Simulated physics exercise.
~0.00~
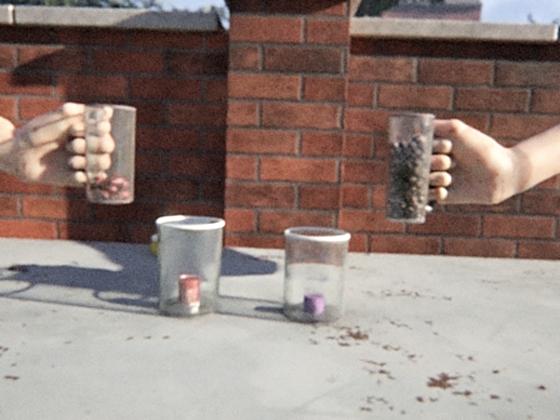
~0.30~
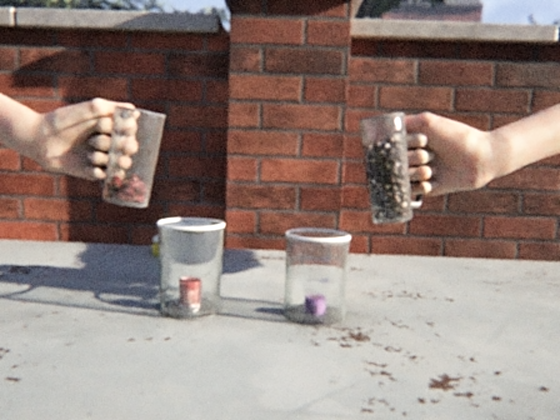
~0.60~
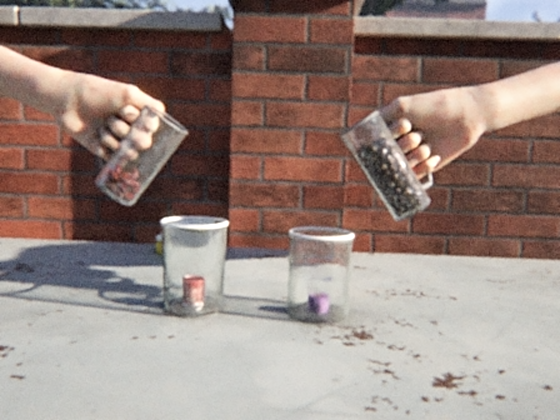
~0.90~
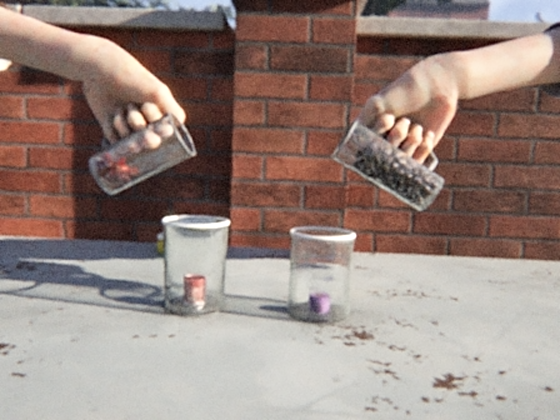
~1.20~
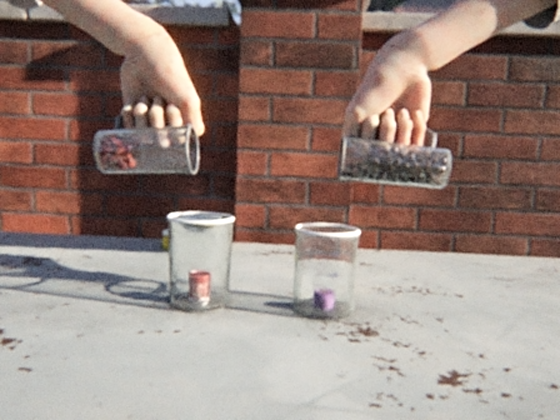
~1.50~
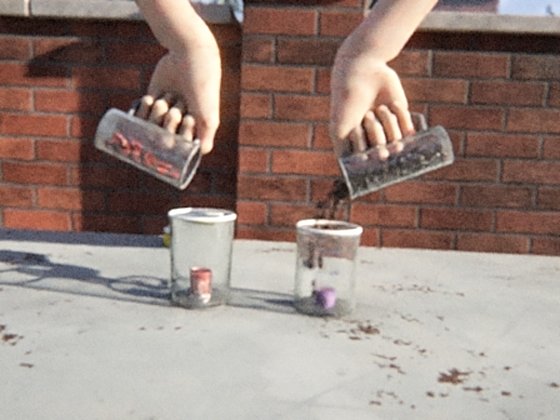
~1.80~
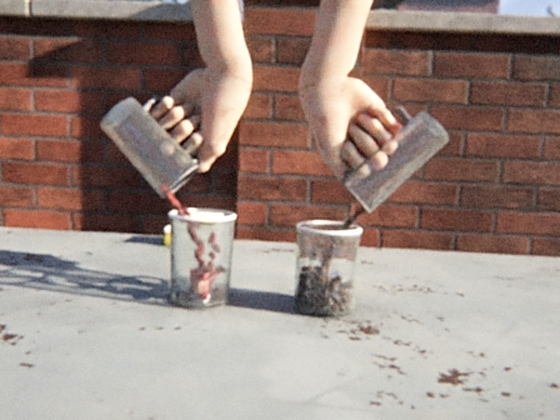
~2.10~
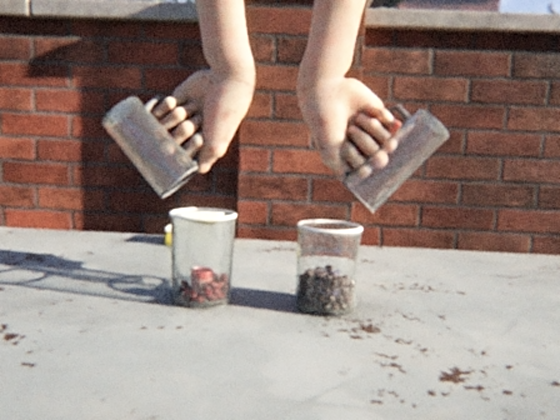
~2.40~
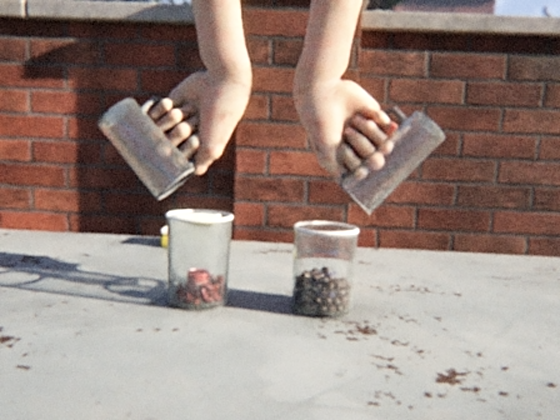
The video shows two hands before a brick wall tipping cups over two clear containers, each holding a small object. Dark pieces pour into the right container, then reddish pieces into the left; the left object still shows while the right one is covered.
